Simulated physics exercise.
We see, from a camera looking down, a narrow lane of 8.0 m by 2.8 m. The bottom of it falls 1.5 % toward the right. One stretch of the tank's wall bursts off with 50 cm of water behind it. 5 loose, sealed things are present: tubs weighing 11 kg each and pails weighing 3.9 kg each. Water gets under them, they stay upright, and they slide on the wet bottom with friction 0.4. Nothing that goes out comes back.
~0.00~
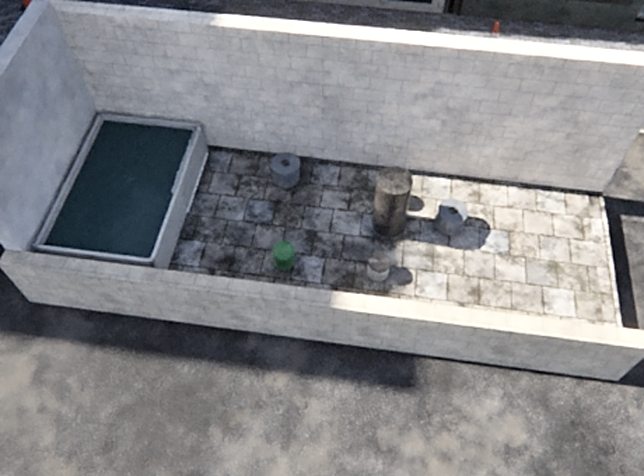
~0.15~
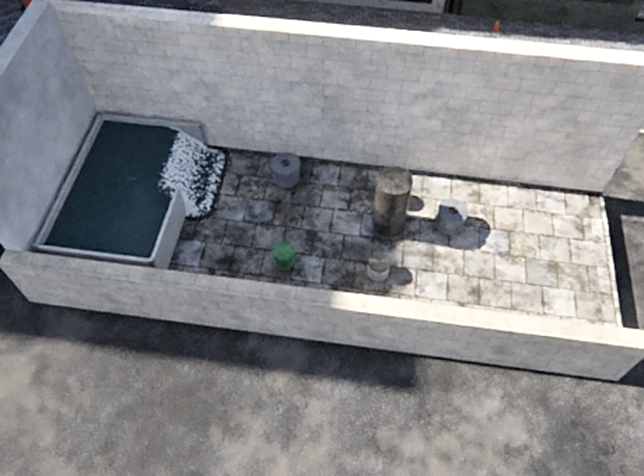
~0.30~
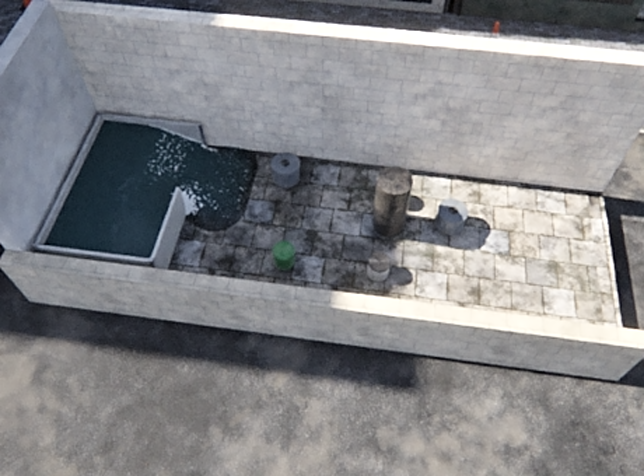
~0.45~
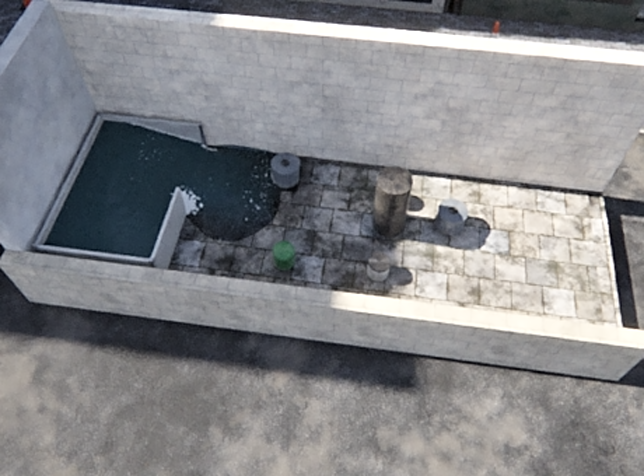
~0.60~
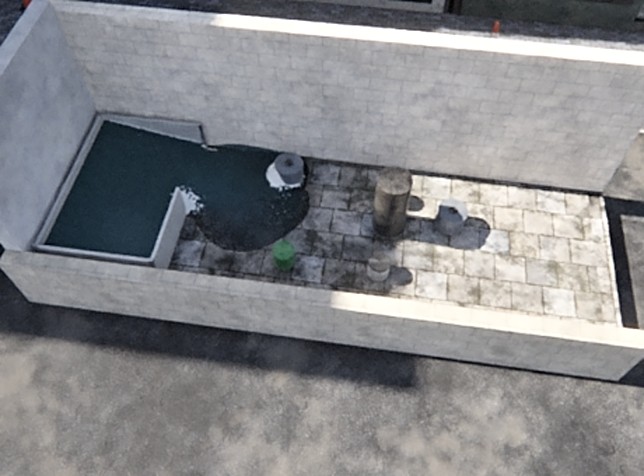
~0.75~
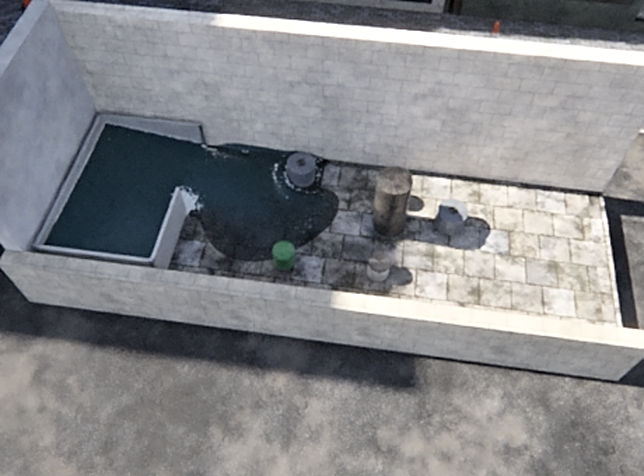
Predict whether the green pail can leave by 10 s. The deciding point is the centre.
Short answer: The green pail does not come out.
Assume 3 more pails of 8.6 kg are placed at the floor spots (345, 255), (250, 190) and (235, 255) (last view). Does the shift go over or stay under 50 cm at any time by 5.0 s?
In the order given, further, further and not as far.
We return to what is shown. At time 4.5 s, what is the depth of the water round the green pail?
Close to 5 centimetres.
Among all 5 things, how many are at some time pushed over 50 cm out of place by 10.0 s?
Count: 5.
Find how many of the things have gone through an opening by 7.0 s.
4.
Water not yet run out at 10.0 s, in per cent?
38 % or so.
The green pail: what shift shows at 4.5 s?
Shift: About 50 cm.
After 2.0 s the green pail is near (297, 268), 0.4 m from its start, aground; 0 of 5 are out; 1 afloat.
After 4.5 s the green pail is near (308, 273), 0.5 m from its start, afloat; 3 of 5 are out; 1 afloat.
After 7.0 s the green pail is near (344, 285), 1.0 m from its start, aground; 4 of 5 are out; 0 afloat.
After 10.0 s the green pail is near (344, 287), 1.0 m from its start, aground; 4 of 5 are out; 0 afloat.
